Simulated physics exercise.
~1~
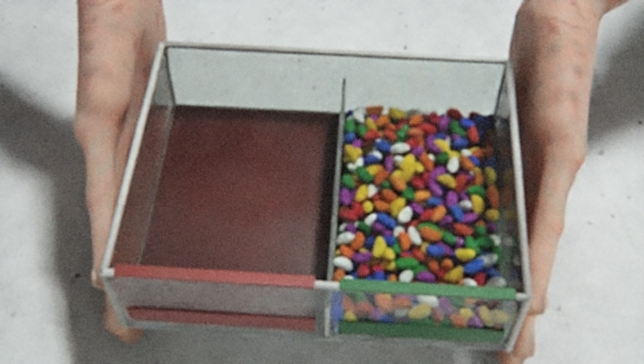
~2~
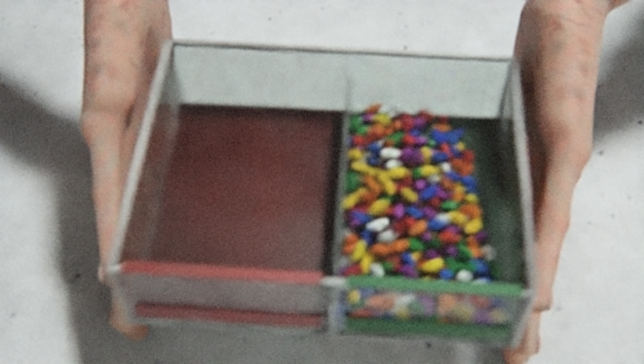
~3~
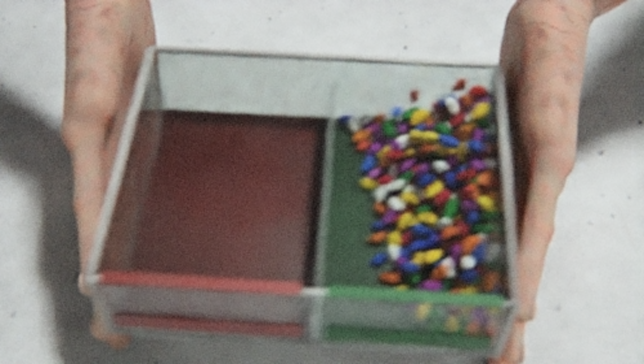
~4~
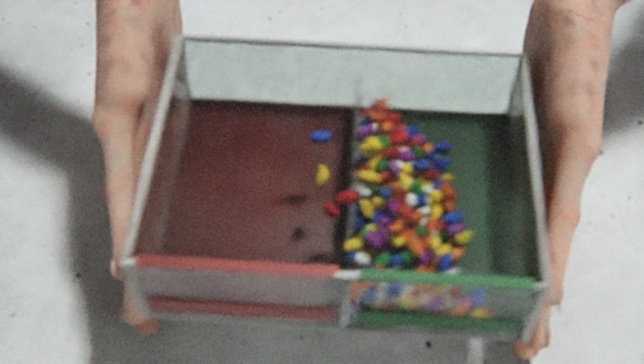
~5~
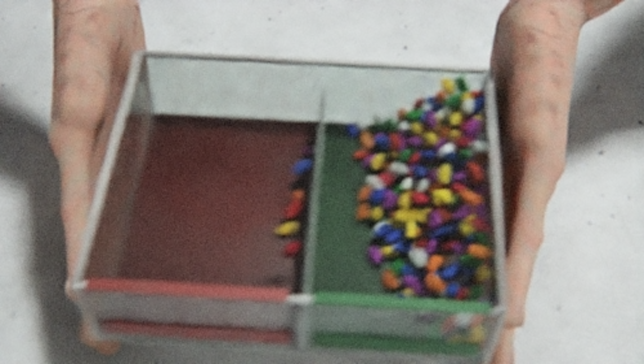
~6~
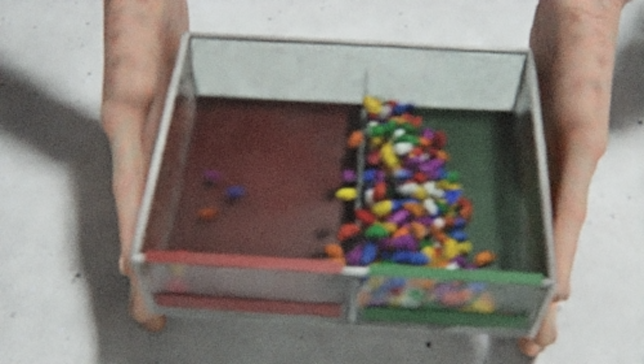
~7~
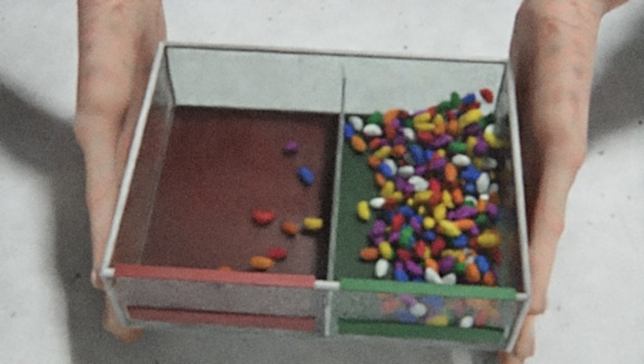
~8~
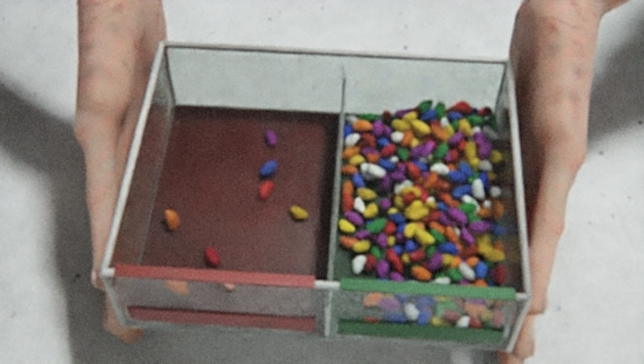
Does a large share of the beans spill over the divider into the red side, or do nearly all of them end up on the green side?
Nearly all of the beans end up on the green side. Only a few scattered ones lie on the red side once the shaking stops.
